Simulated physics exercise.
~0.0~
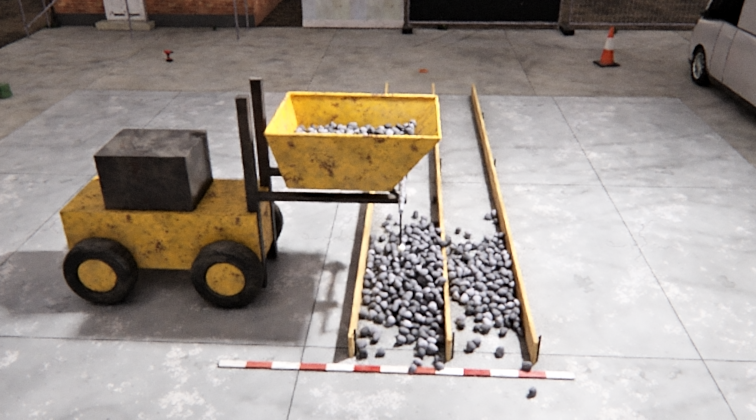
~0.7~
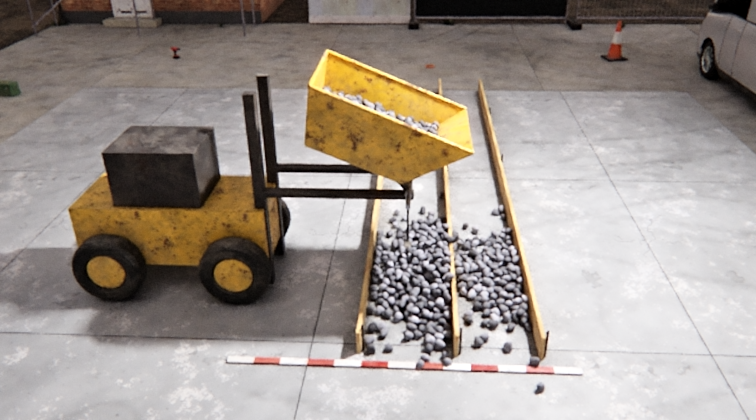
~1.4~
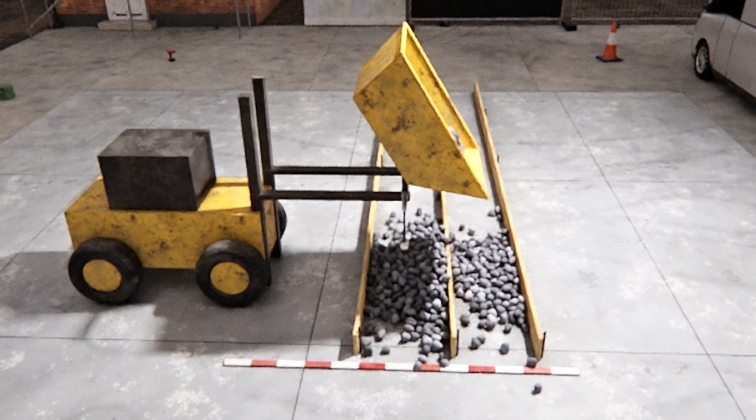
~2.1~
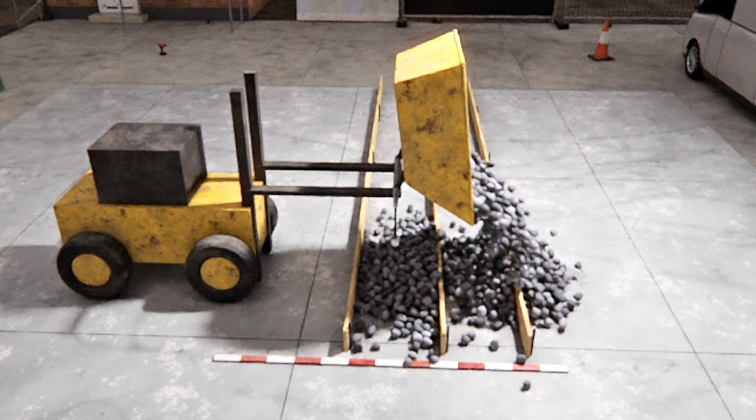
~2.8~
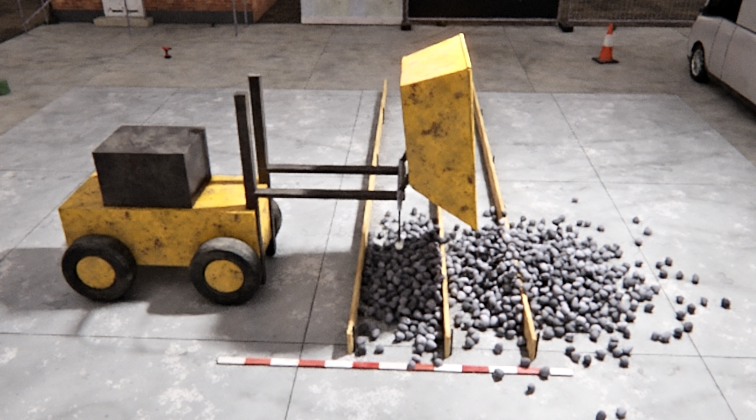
Yellow skip on a forklift tipping steeply and pouring grey stones over planked bays, the load spreading right past the last board.
